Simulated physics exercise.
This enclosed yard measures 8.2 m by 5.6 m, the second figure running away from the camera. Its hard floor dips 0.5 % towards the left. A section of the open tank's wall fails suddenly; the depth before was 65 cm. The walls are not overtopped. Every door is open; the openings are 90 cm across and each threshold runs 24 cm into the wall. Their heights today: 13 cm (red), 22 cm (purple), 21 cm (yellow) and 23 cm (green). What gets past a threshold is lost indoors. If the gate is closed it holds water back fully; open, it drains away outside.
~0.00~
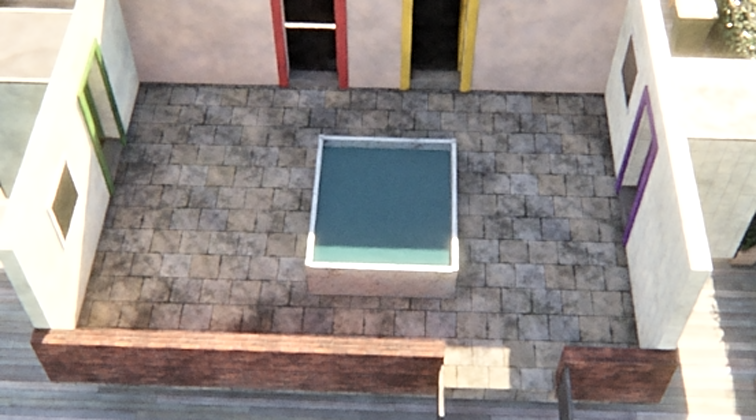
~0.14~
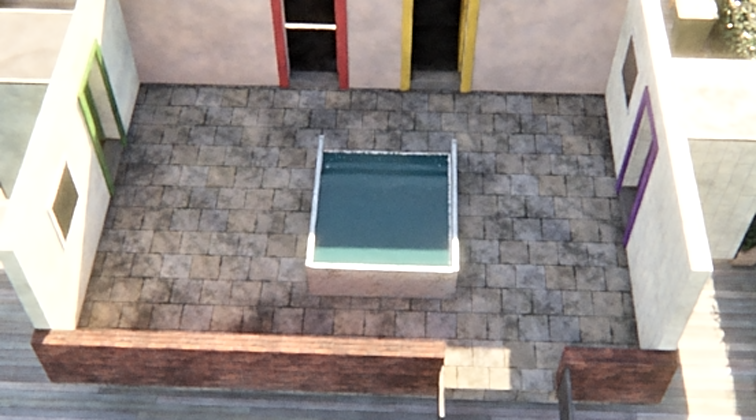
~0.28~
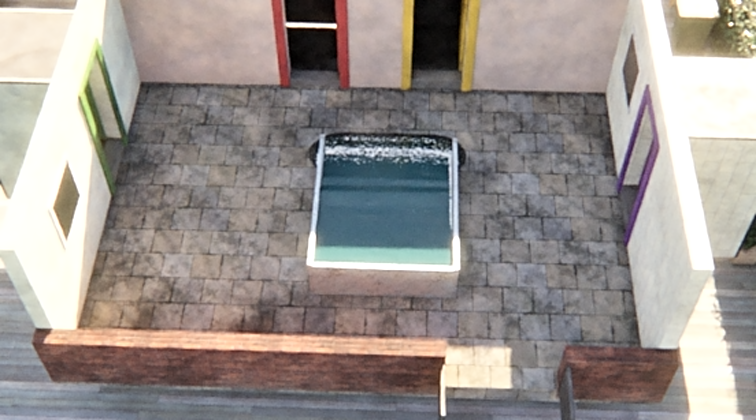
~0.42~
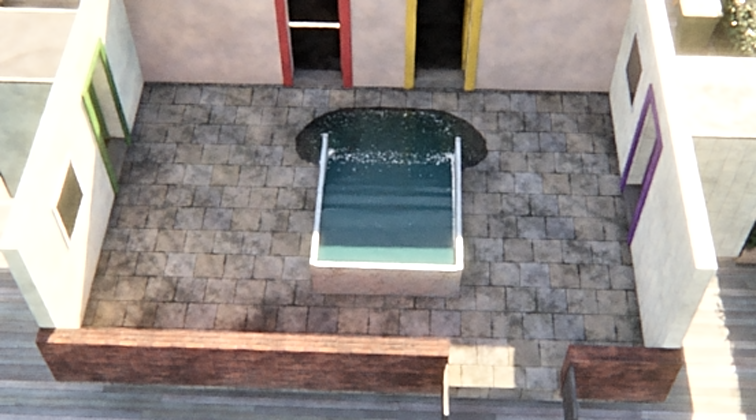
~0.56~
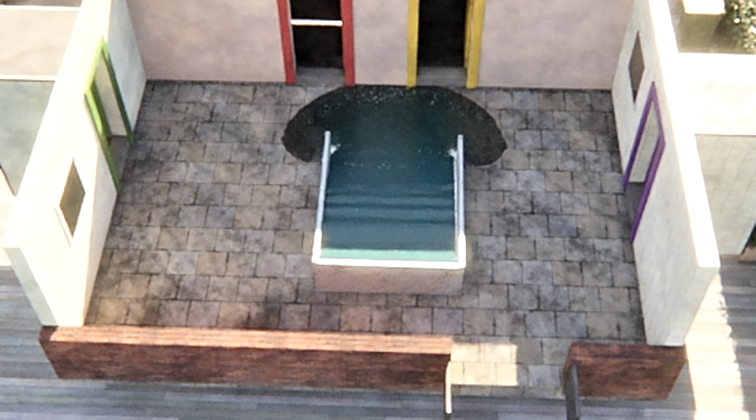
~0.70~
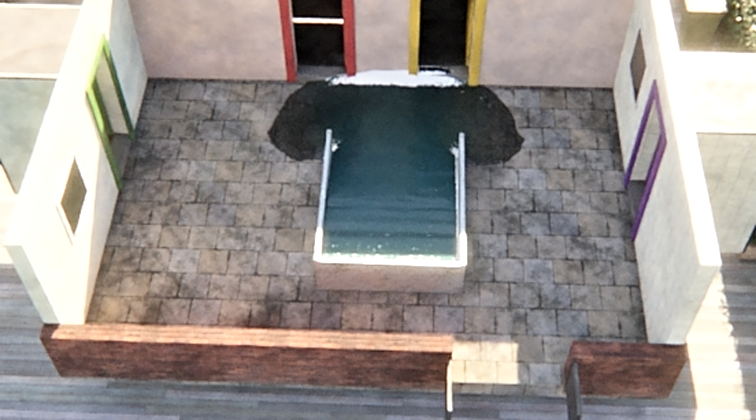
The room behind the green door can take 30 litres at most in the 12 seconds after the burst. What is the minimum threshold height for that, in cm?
It would have to be roughly 9 cm high.
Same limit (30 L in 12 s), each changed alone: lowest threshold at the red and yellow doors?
Roughly 24 cm at red and 32 cm at yellow.
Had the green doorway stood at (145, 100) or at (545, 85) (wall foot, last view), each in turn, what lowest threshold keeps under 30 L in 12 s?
About 22 and 9.0 cm.
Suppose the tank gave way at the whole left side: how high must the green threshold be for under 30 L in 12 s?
Then roughly 25 cm.
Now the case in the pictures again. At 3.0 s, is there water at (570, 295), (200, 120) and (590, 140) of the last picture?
In turn: Still dry, wet, wet.
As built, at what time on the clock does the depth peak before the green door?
At about 3.8 s.
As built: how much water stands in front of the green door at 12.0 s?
About 5.5 cm.
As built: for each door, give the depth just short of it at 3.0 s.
Depths in cm: Red 23, purple 4, yellow 27, green 11.
After 1.4 s water covers 20 % of the floor, deepest (45 cm) near (392, 90); it has not reached the green door.
After 3.0 s water covers 40 % of the floor, deepest (34 cm) near (608, 88); 11 cm at the green door, 0 litres in over its 23 cm threshold.
After 12.0 s water covers 100 % of the floor, deepest (11 cm) near (215, 358); 5 cm at the green door, 0 litres in over its 23 cm threshold.
At the green door as built, the water arrived by 2.8 s and peaked near 16 cm at 3.8 s.
With a threshold of 8 cm, 43 litres would have come in within the 12 s; with 10.5 cm, 19 litres. So under 30 litres takes about 9 cm.
